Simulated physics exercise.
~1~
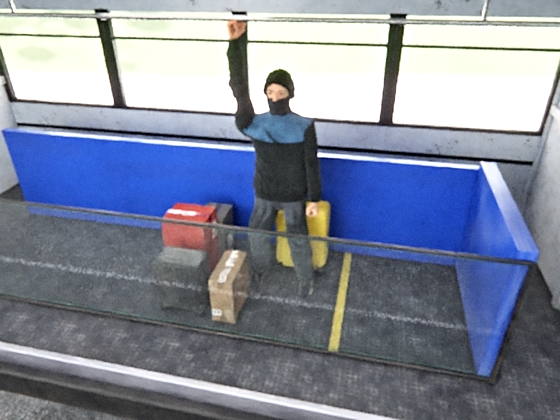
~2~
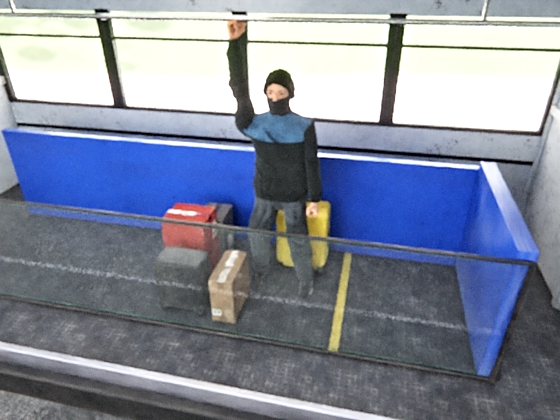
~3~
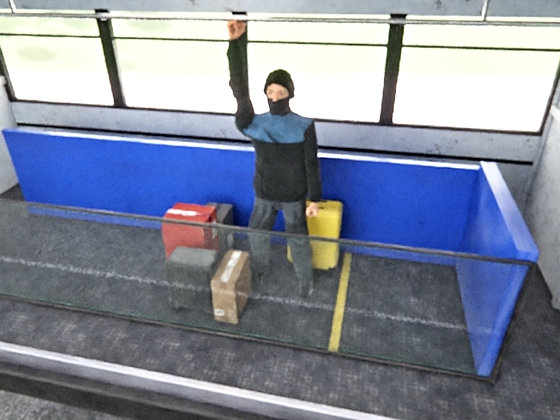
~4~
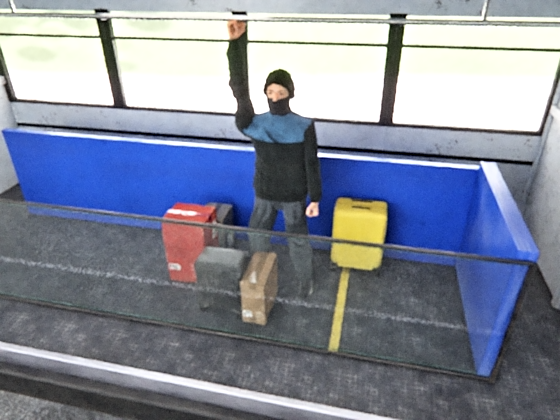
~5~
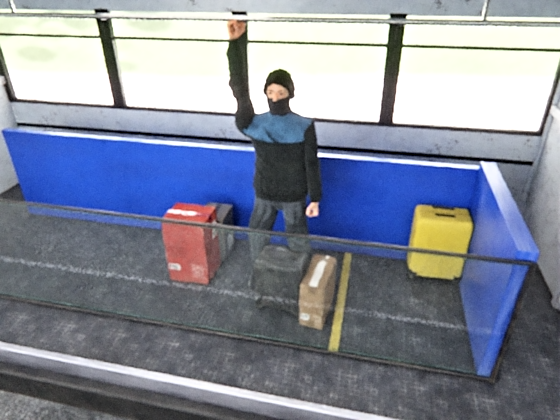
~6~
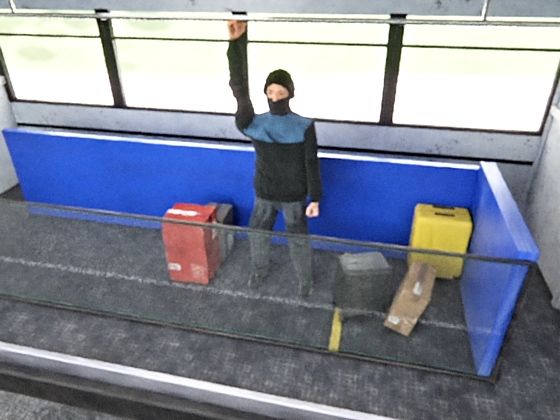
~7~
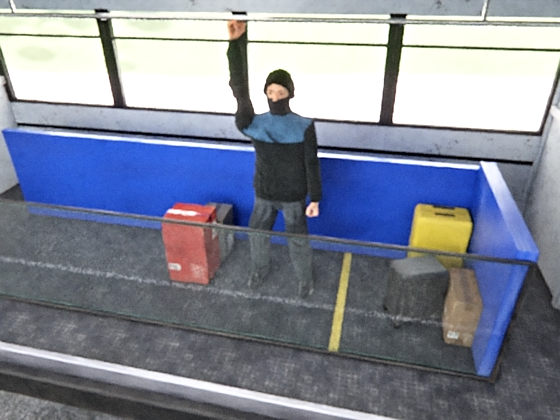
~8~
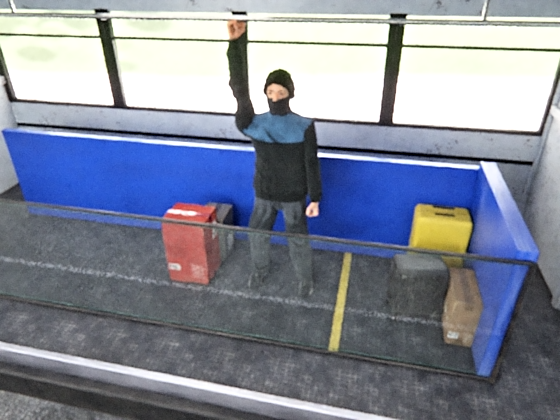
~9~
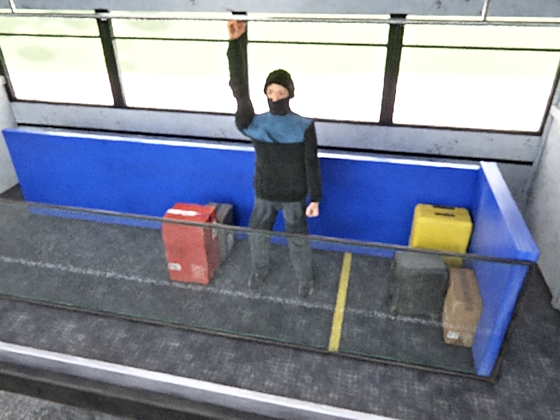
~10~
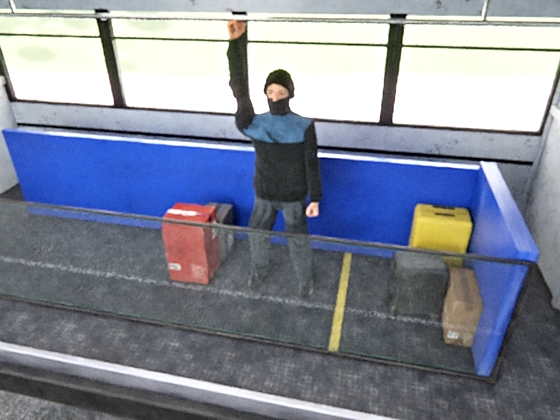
A masked figure in a dark cap and a blue and black top stands in a vehicle's luggage bay, one arm raised to an overhead rail, seen from slightly above through a low clear panel. A red bag and a grey pack sit to the left, with a small black case and a brown carton in front and a yellow suitcase behind. The yellow suitcase rolls right to the blue end wall, and the black case and carton slide after it. The carton tips while crossing the yellow line, then rights itself. All three settle beyond the line, while the figure, red bag and grey pack stay put.
